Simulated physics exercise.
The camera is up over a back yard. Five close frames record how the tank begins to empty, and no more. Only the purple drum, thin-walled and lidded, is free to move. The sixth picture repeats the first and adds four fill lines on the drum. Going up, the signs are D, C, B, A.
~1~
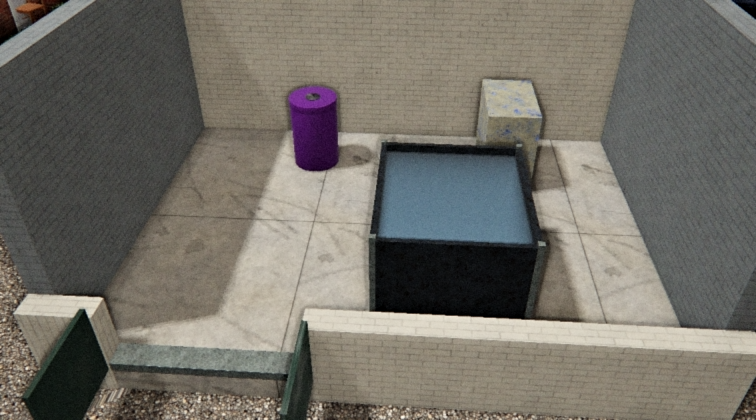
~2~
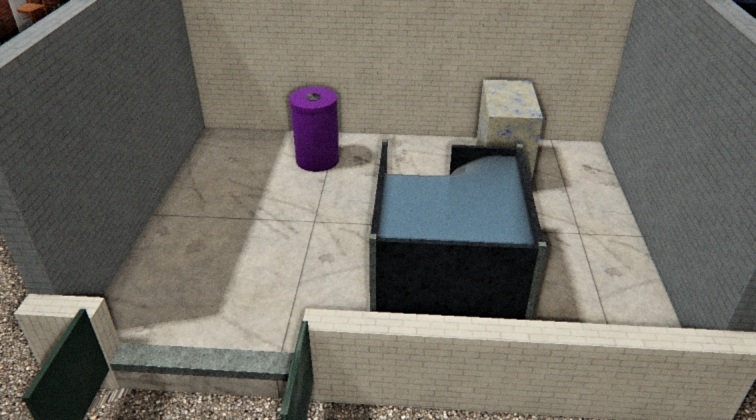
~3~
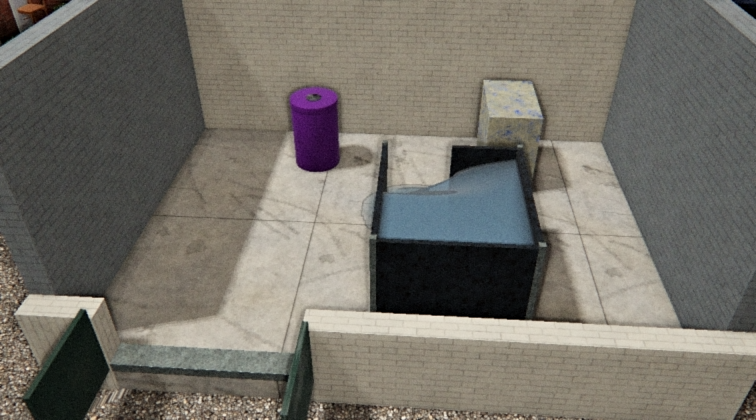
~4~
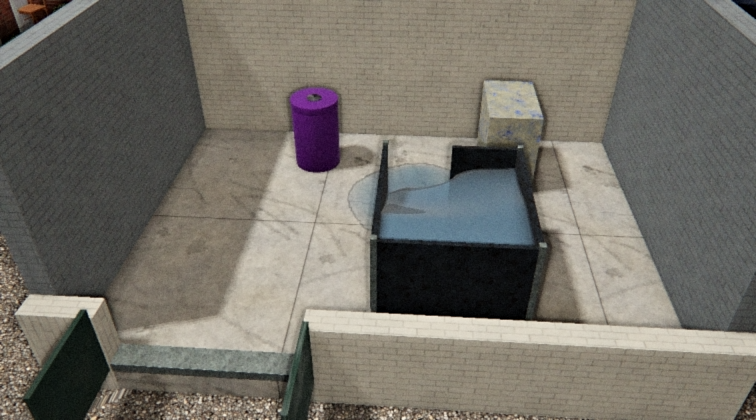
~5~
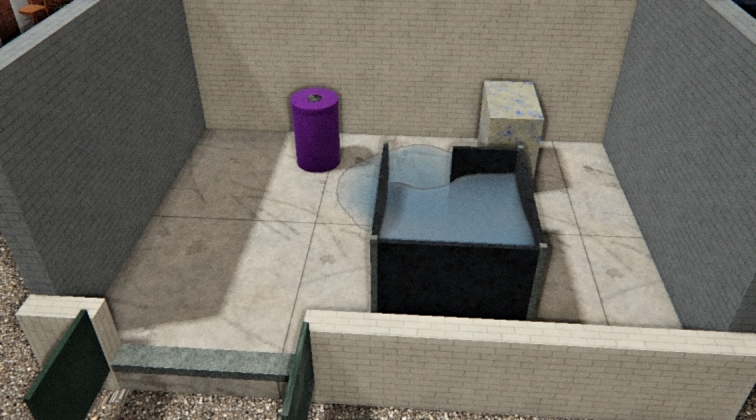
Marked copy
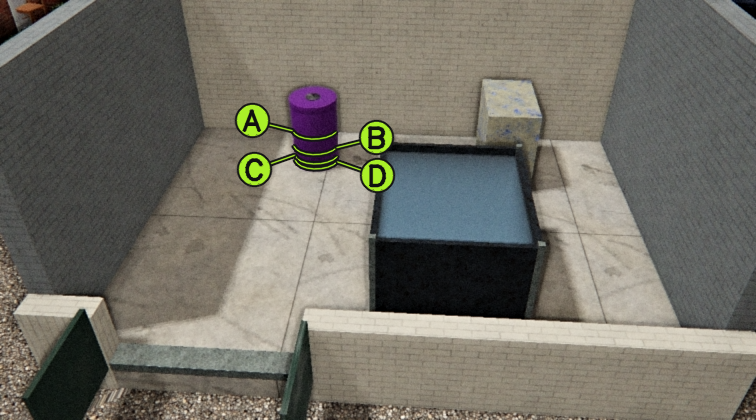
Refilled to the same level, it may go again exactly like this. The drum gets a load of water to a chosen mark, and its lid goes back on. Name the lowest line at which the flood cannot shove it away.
Use line A.
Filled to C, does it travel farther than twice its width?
Yes, it does.
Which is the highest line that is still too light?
That would be B.
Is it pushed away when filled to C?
Yes, that goes wrong.
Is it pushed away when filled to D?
Yes, that goes wrong.
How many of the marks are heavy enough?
One of them.
On the marked copy, A at (311, 139); B at (312, 154); C at (313, 163); D at (313, 168); from the bottom up D, C, B, A.
With A, it does not move.
With B, it is pushed about twice its own width away.
With C, it is washed out through the gate.
With D, it is washed out through the gate.
